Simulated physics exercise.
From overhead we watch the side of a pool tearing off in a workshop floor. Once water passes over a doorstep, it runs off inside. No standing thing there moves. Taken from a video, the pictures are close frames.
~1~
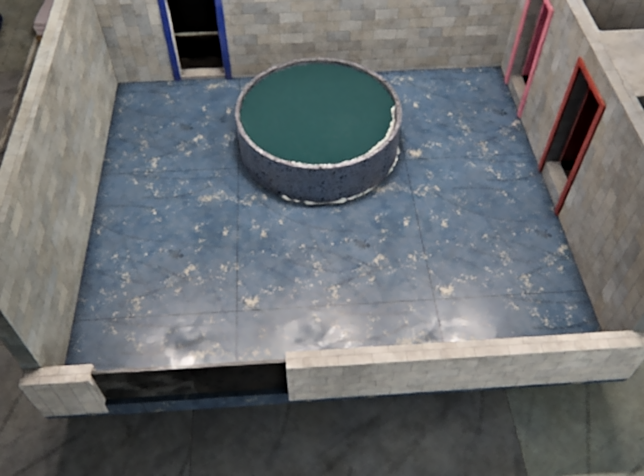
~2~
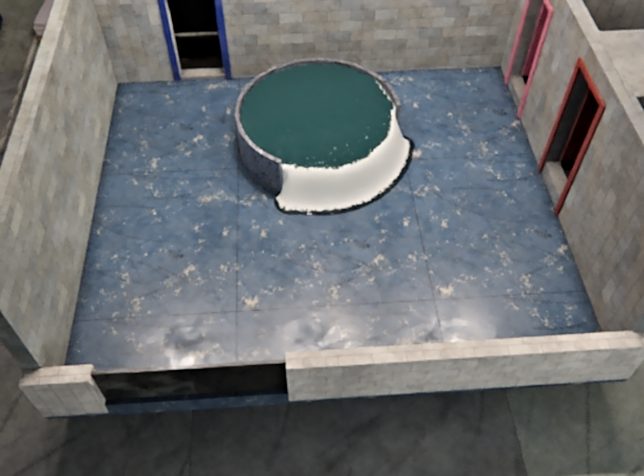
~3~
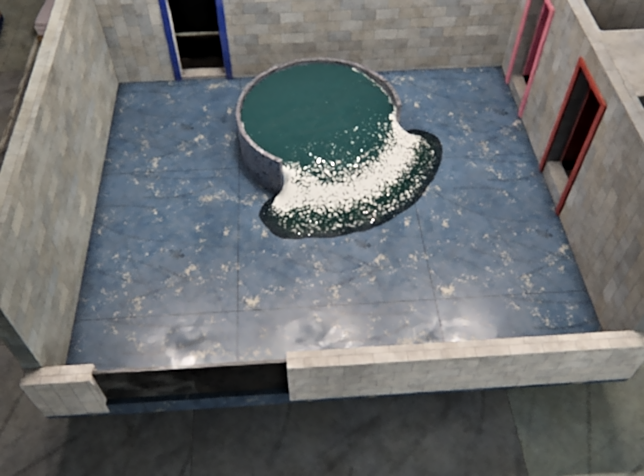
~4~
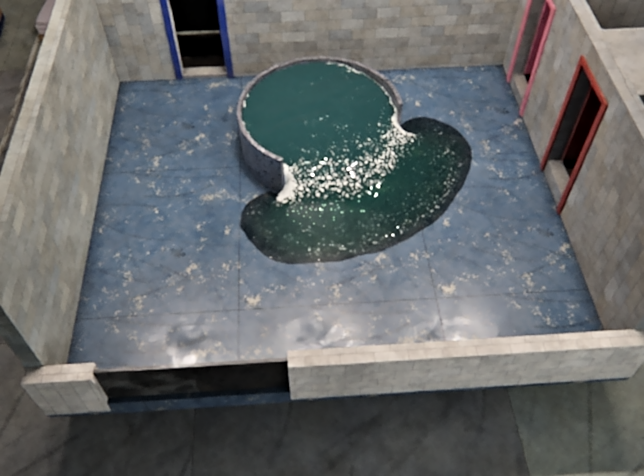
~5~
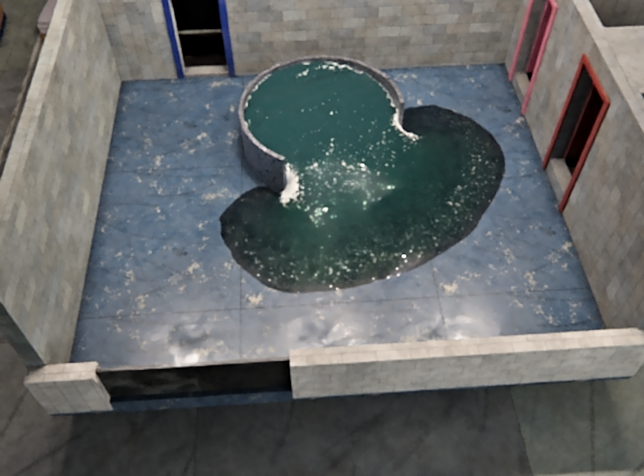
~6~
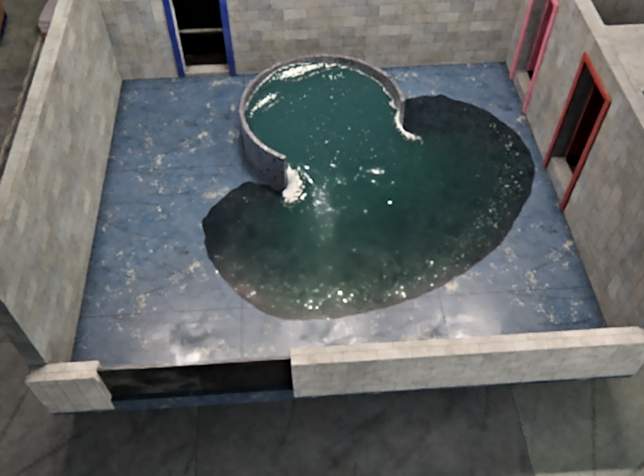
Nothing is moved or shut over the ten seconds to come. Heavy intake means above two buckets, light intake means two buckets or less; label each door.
Labels: Blue door: Heavy, pink door: Light, red door: Light.
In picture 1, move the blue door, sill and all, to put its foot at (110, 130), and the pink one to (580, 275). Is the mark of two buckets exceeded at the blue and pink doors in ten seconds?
First the blue door, which stays on the safe side, then the pink door, which crosses the line.
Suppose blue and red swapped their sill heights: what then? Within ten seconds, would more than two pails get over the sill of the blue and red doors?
After that, blue door remains below, red door rises above.
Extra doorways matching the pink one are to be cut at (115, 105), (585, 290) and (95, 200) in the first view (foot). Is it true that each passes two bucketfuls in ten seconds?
Stays within it; exceeds it; stays within it.
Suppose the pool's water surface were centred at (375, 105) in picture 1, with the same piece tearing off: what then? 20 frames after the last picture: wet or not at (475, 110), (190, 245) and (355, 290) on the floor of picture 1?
Soaked, bone-dry, soaked.
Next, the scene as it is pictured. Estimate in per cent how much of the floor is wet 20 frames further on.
Near 60 in a hundred.
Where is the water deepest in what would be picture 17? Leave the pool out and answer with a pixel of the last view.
Point to roughly (577, 355).
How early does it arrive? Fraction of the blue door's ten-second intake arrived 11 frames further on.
Roughly 0 percent.
A moment on, water covers 55 % of the floor; the blue door not reached, the pink door wet at the sill, nothing in, the red door wet at the sill, nothing in.
Next, water covers 55 % of the floor; the blue door not reached, the pink door wet at the sill, nothing in, the red door wet at the sill, nothing in.
Then, water covers 60 % of the floor; the blue door not reached, the pink door wet at the sill, nothing in, the red door wet at the sill, nothing in.
Later, water covers 90 % of the floor; the blue door not reached, the pink door wet at the sill, nothing in, the red door wet at the sill, nothing in.
In the end, water covers 100 % of the floor; the blue door over two buckets in, the pink door wet at the sill, nothing in, the red door wet at the sill, nothing in.
